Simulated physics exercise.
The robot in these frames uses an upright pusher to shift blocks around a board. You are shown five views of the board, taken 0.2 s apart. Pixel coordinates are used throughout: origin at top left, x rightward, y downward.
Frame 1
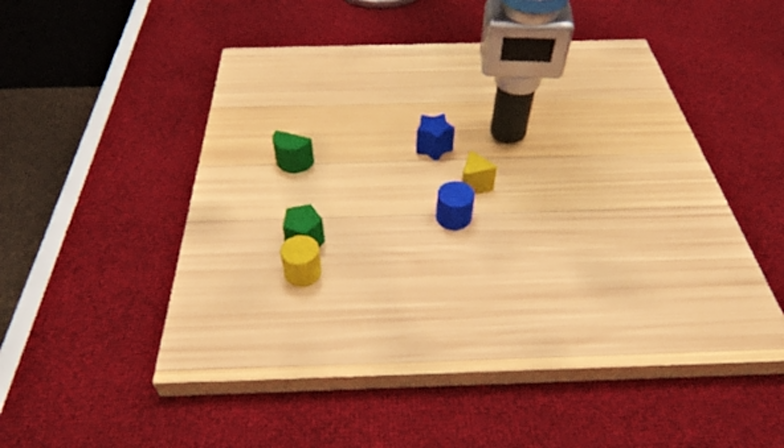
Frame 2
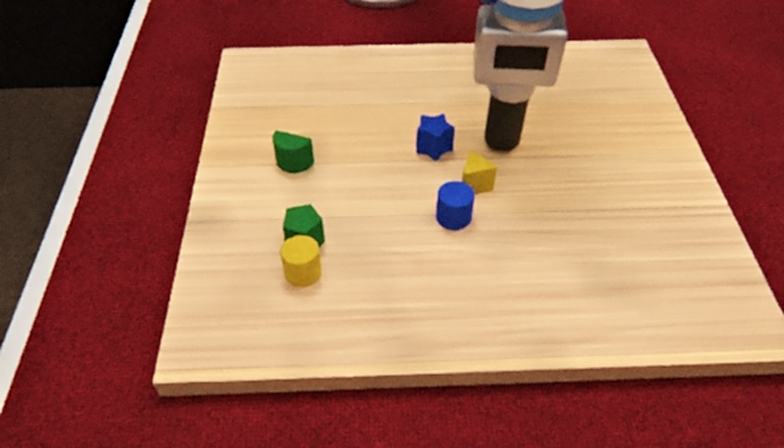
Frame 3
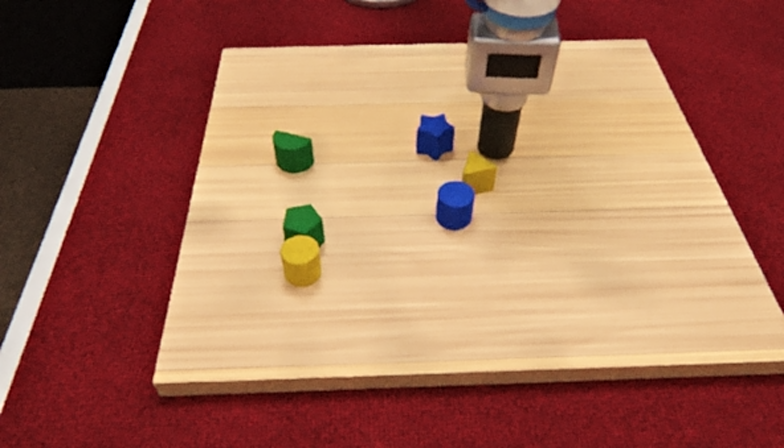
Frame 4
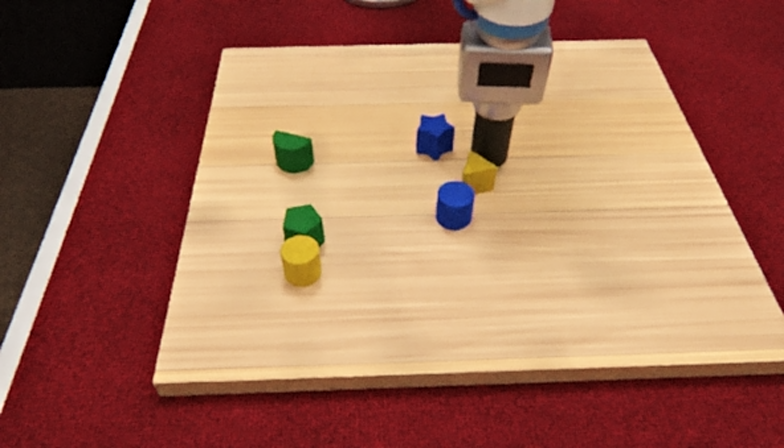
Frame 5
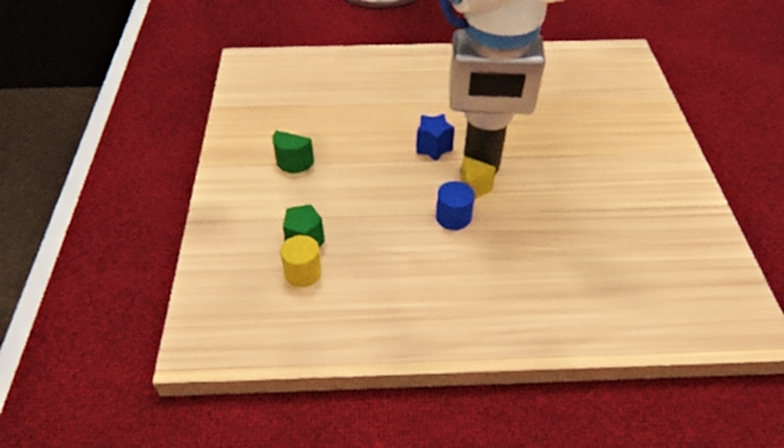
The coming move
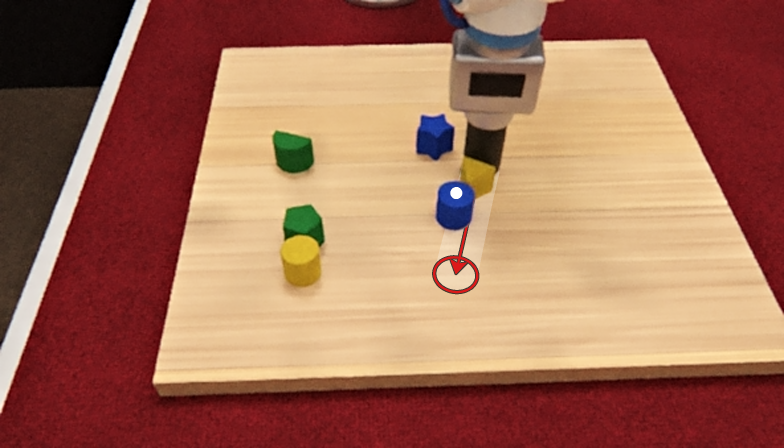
The upright pusher starts near the upper right of a wooden board, beyond a blue star block and a yellow triangular piece. It slides gradually down and to the left until it is right beside the yellow piece, while the blue, green and yellow blocks show little or no movement.
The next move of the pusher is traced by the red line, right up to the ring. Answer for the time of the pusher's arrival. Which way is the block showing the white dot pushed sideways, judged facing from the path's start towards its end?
It goes toward the right-hand side.
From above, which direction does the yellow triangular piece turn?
The answer is counter-clockwise.
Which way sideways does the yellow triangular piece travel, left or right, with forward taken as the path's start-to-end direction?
It will end up to the left.
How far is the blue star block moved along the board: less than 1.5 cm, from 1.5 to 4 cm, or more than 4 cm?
It moves only a bit, under 1.5 cm.
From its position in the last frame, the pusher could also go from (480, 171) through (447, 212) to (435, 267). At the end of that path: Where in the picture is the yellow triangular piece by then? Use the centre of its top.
Around pixel (481, 204).
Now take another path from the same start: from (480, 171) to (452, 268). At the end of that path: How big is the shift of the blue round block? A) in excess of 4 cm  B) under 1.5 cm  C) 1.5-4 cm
A (in excess of 4 cm)
Drawn move, in a line from (480, 171) to (456, 274); the dot is on the blue round block.
On the path given first. One third of the way, pusher (473, 197); blue round block (447, 208); yellow triangular piece (477, 203), turned 25° anticlockwise.
Two thirds of the way, pusher (465, 231); blue round block (430, 224); yellow triangular piece (477, 239), turned 40° anticlockwise.
At the end, pusher (456, 269); blue star block still; blue round block (420, 231); yellow triangular piece (484, 273), turned 75° anticlockwise.
